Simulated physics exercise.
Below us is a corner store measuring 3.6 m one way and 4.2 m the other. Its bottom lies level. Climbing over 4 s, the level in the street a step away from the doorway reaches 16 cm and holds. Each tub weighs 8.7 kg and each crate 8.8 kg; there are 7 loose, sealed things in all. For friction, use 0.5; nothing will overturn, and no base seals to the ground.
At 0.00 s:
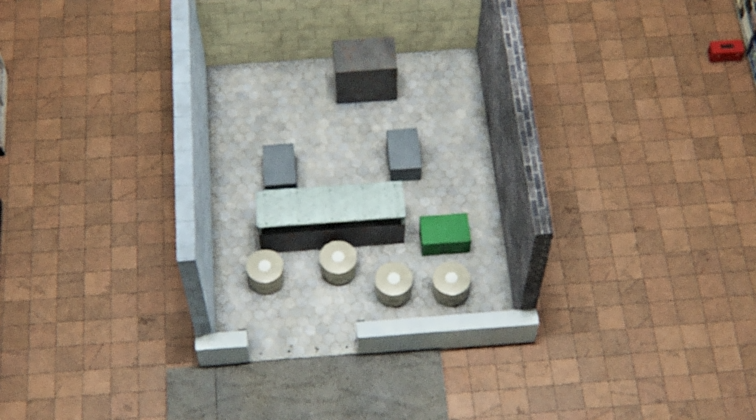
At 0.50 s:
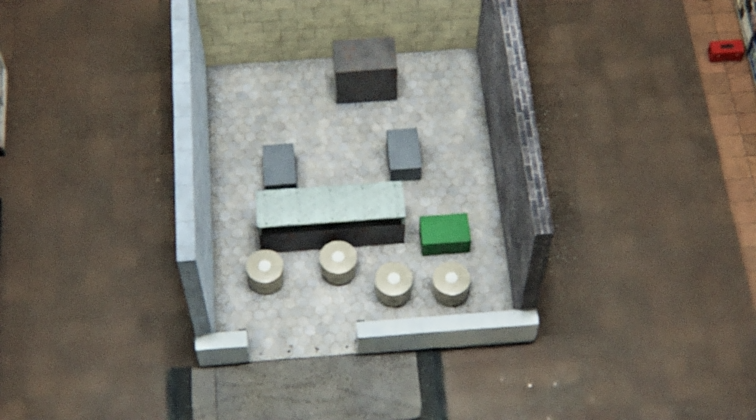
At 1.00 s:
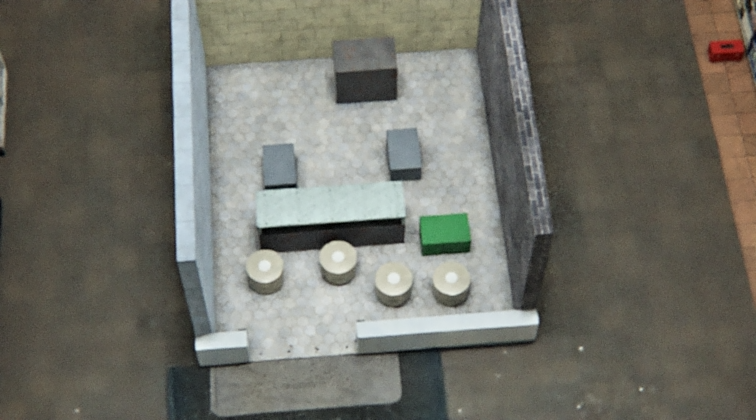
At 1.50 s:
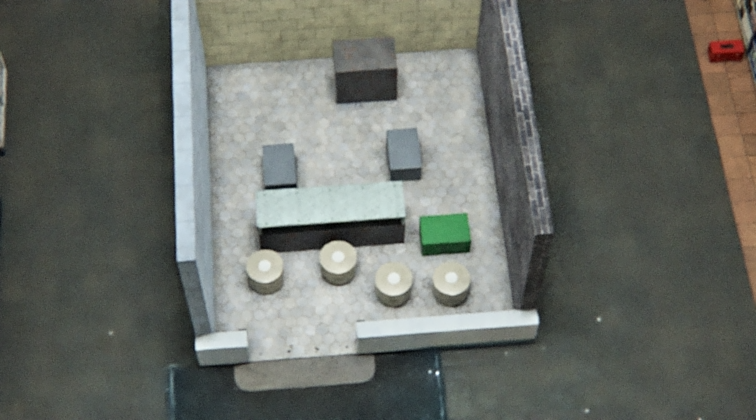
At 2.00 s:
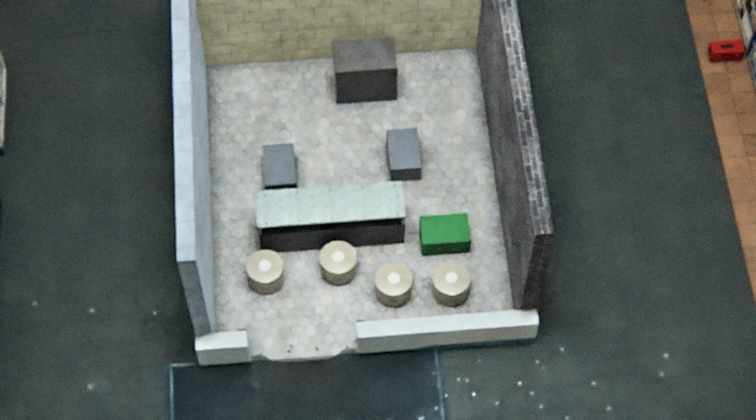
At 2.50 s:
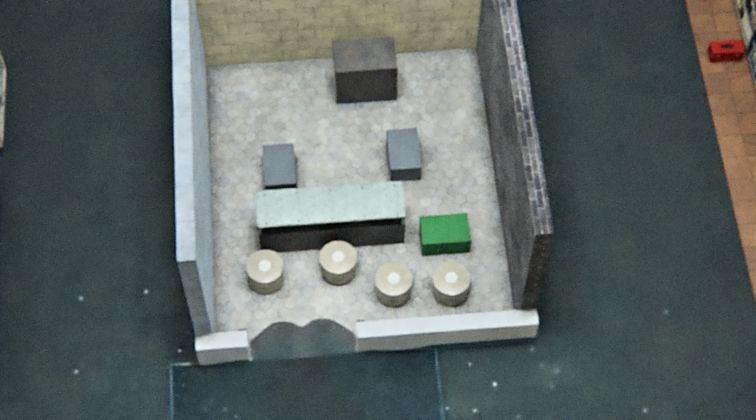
A small walled store with crates, a counter and round stools stayed still while dark water spread over the tiled ground outside, deepened around the walls, and began coming in through the front doorway.
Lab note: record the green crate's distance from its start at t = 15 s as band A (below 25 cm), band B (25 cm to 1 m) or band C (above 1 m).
Recorded as band C, above 1 m.
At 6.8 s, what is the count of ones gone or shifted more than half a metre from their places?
Result: 2.
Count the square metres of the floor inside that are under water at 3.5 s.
Somewhere around 1.0 m2, roughly.
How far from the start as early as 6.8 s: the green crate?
Around 40 centimetres.
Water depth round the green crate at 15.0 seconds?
Somewhere close to 7 cm.
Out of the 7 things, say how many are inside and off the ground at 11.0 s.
4.
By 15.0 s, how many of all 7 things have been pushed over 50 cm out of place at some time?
My count gives 6.
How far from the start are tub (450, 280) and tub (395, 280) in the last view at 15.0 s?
Respectively 60 and 120 centimetres.
After 3.5 s the green crate is near (445, 229), 0.0 m from its start, aground; 0 afloat.
After 6.8 s the green crate is near (477, 221), 0.4 m from its start, aground; 2 afloat.
After 11.0 s the green crate is near (427, 95), 2.0 m from its start, afloat; 4 afloat.
After 15.0 s the green crate is near (362, 140), 1.6 m from its start, afloat; 7 afloat.
